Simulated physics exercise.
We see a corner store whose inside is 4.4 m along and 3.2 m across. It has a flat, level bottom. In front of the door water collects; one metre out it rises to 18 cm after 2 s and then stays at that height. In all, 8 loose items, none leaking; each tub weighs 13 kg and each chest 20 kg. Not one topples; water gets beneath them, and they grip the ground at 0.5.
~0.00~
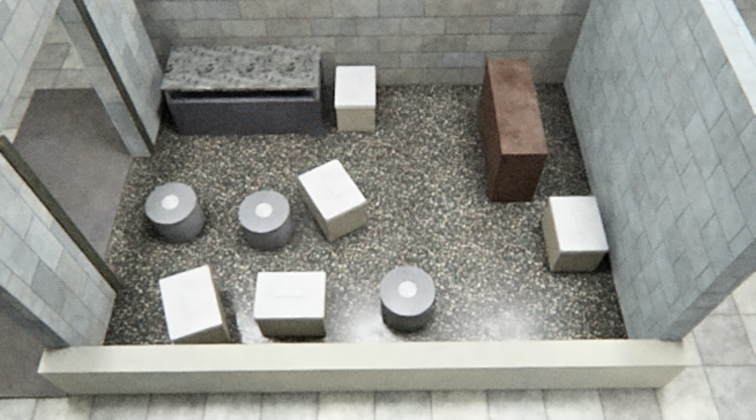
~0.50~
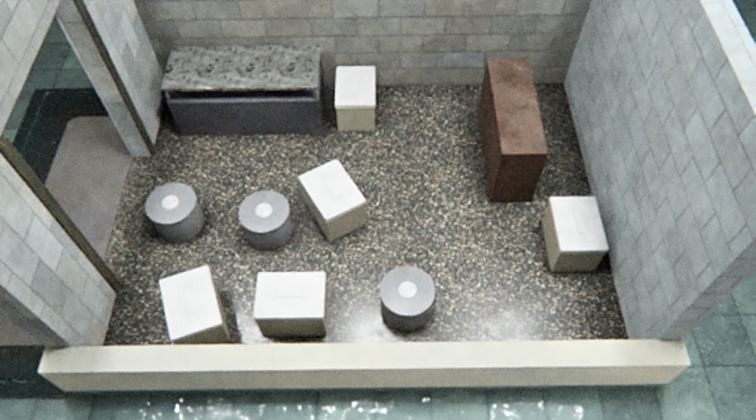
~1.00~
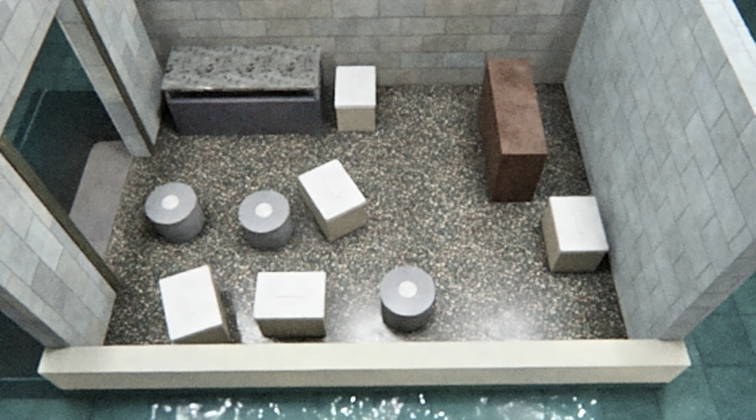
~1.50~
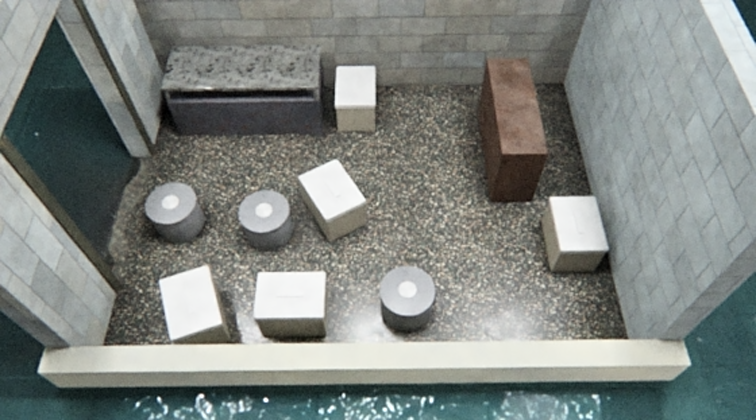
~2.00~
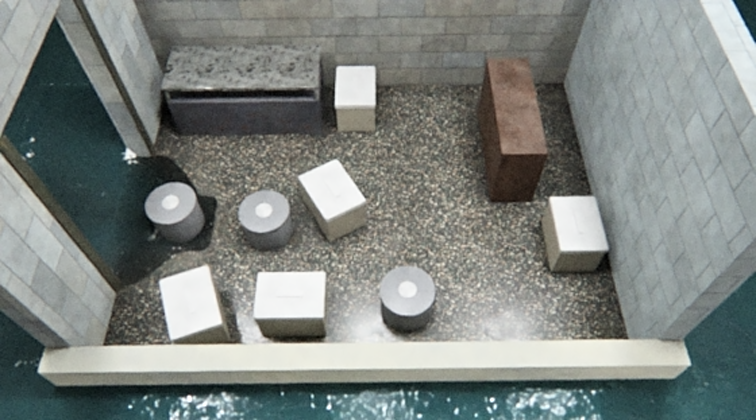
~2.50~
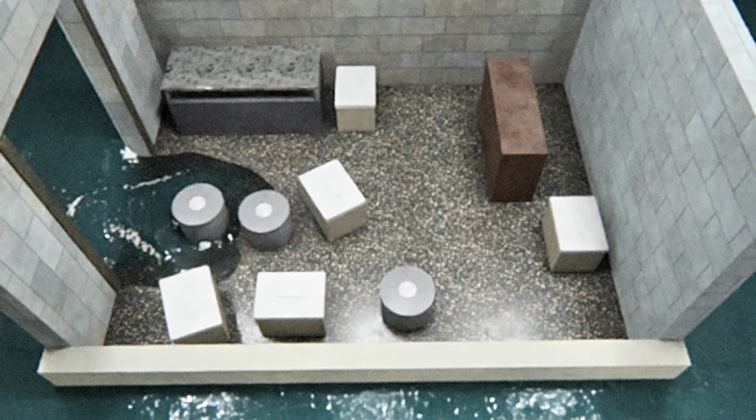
In a small walled store with a pebbly floor, dark water rose outside, then spread in through the left doorway, and one grey tub shifted slightly right while the other items stayed put.
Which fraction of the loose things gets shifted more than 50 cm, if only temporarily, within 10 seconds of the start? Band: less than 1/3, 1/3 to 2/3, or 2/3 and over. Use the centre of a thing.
It falls in the middle third.
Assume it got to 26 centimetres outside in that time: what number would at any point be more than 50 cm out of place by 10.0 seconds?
Result: 8.
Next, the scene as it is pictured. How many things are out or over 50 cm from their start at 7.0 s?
By then 2.
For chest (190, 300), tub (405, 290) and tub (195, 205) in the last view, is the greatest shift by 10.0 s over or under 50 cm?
First not as far, then farther, then farther.
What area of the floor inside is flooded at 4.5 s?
At that time the wet patch spans about 8.0 m2.
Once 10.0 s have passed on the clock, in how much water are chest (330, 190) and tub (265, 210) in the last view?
First roughly 14 cm, second roughly 15 cm.
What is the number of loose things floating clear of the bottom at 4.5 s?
The count is 0.
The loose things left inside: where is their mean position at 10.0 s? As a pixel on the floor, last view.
Roughly at (428, 232).
After 3.5 s 1 of 8 are over 50 cm from their spots; 0 afloat.
After 4.5 s 1 of 8 are over 50 cm from their spots; 0 afloat.
After 7.0 s 2 of 8 are over 50 cm from their spots; 0 afloat.
After 10.0 s 5 of 8 are over 50 cm from their spots, and 5 have been at some point; 6 afloat.
